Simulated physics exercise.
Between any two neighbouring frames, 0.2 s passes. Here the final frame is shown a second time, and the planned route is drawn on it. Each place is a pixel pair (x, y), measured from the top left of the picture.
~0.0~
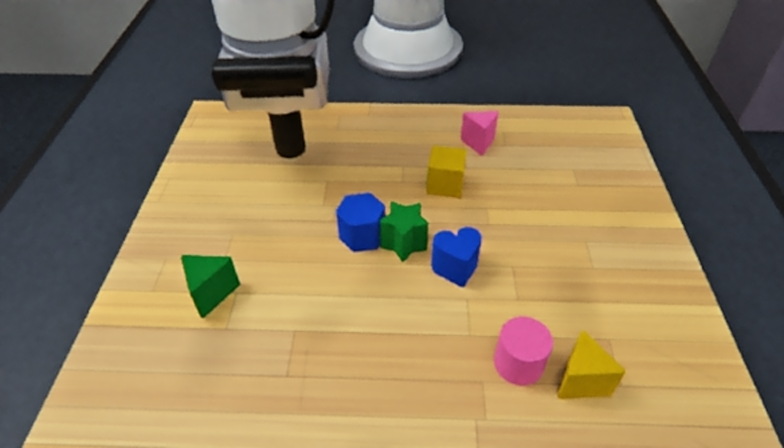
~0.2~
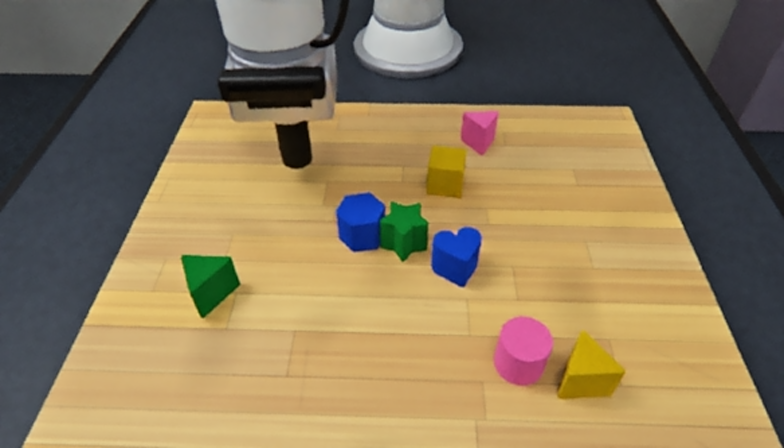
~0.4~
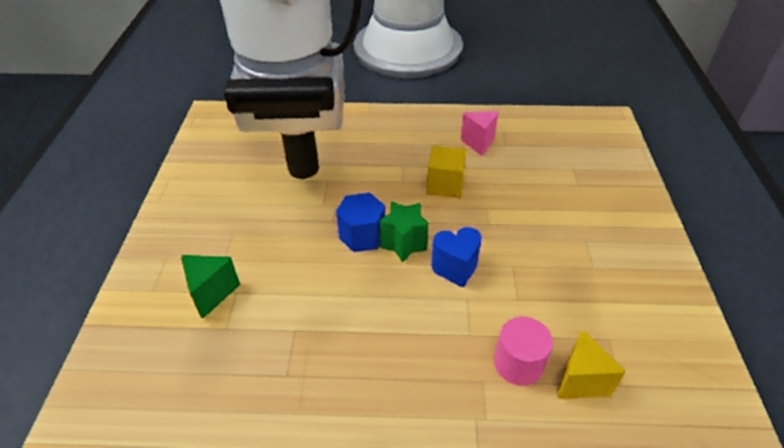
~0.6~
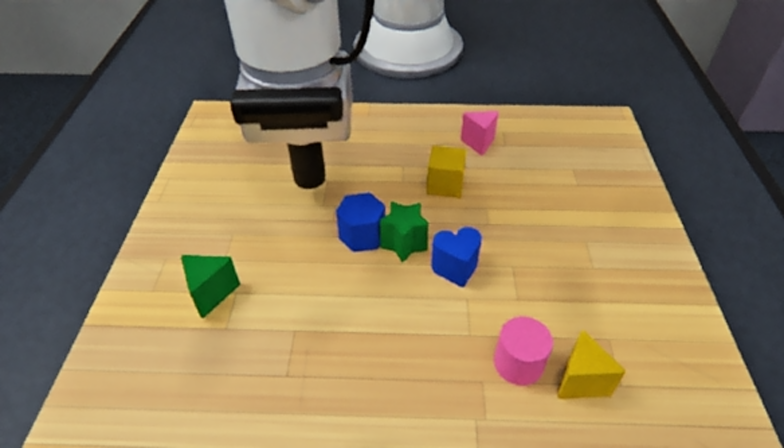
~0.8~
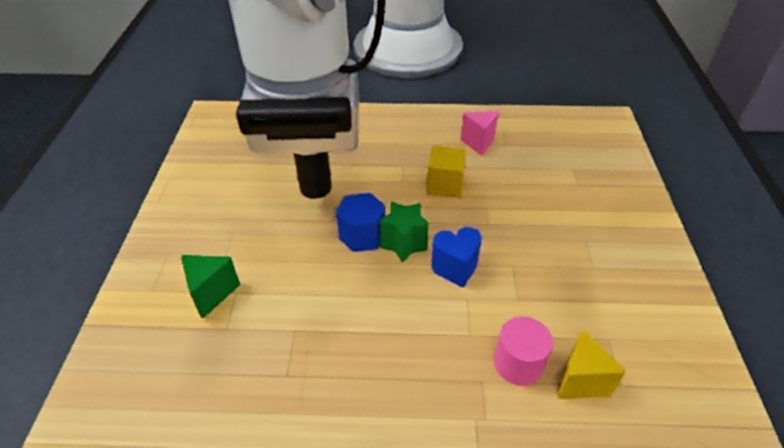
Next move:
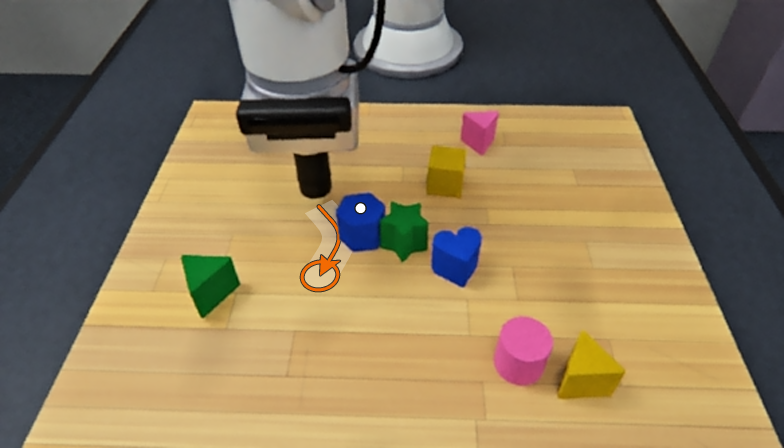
The robot arm's black post moves slightly toward the blue hexagon while the blocks stay still.
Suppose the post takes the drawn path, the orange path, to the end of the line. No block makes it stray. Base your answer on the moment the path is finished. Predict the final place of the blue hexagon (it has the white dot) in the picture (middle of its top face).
Roughly at (374, 222).
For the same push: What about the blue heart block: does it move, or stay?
Once the path is done, it remains where it sat before.
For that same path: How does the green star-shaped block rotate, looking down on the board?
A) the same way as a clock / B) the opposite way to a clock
B: The opposite way to a clock.
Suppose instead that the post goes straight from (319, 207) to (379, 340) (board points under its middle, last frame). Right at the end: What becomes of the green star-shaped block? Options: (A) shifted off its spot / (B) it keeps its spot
I'll go with A - shifted off its spot.
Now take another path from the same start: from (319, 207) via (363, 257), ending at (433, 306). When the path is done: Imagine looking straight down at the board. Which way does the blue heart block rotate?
The blue heart block rotates clockwise.
Path on the board, from (319, 207) by way of (335, 226) and (335, 250) to (320, 276); the dot is on the blue hexagon.
On the path given first. One third of the way, post at (333, 208); blue hexagon at (366, 212).
Two thirds of the way, post at (333, 233); blue hexagon at (374, 222); green star-shaped block at (416, 219), turned 25° anticlockwise.
At the end, post at (317, 258); green triangular block in place; blue hexagon at (374, 222); green star-shaped block at (416, 219), turned 25° anticlockwise; blue heart block in place.
